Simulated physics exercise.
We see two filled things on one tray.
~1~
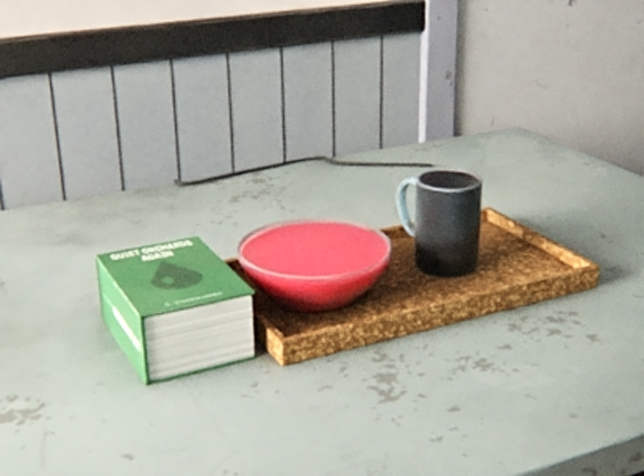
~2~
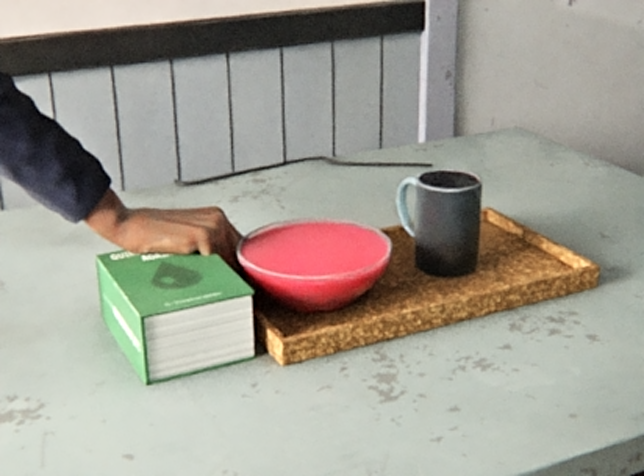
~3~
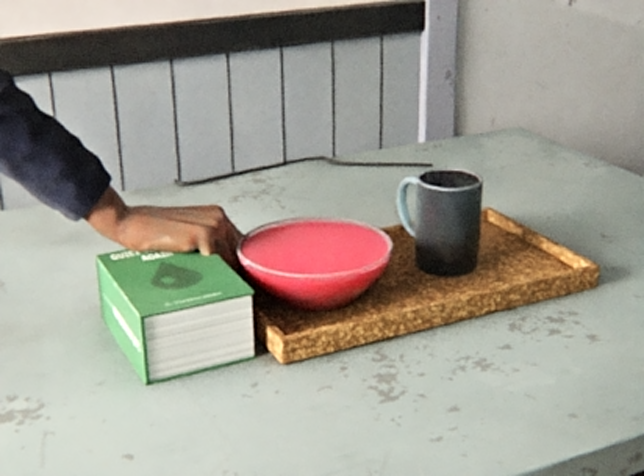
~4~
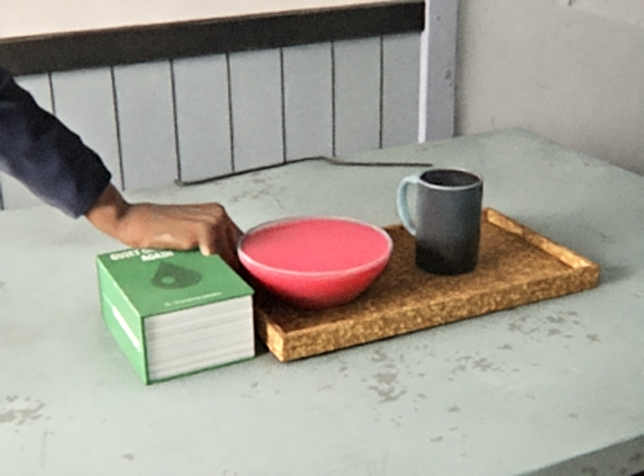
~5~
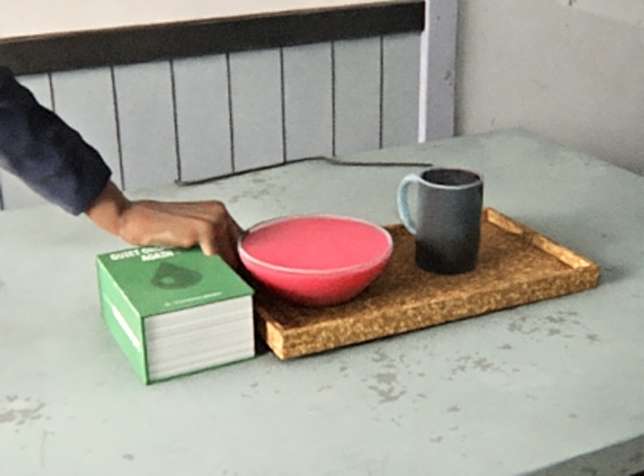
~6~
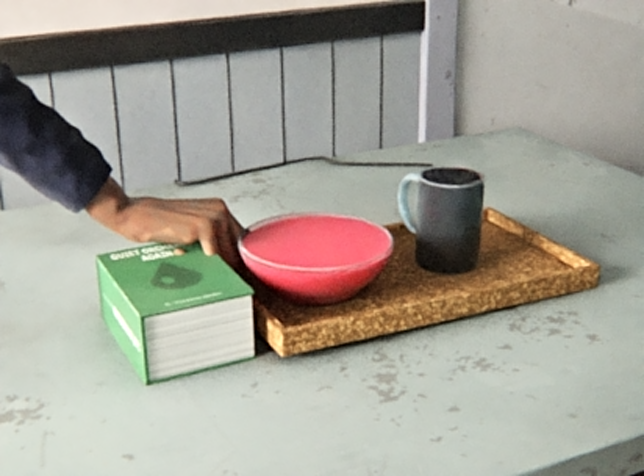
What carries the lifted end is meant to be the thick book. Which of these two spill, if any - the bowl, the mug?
Outcome: On the left the bowl: Some gets out. On the right the mug: Some gets out.
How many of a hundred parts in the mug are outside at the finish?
Roughly 4 percent of it.
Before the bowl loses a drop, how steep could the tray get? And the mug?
6 and 6 degrees respectively.
A moment on, the tray slopes by about 7°; bowl, a puddle lies under it; mug, a puddle lies under it.
Further on, the tray slopes by about 13°; bowl, a puddle lies under it; mug, a puddle lies under it.
When it is over, the tray slopes by about 12°, resting on the thick book; bowl, a puddle lies under it; mug, a puddle lies under it.
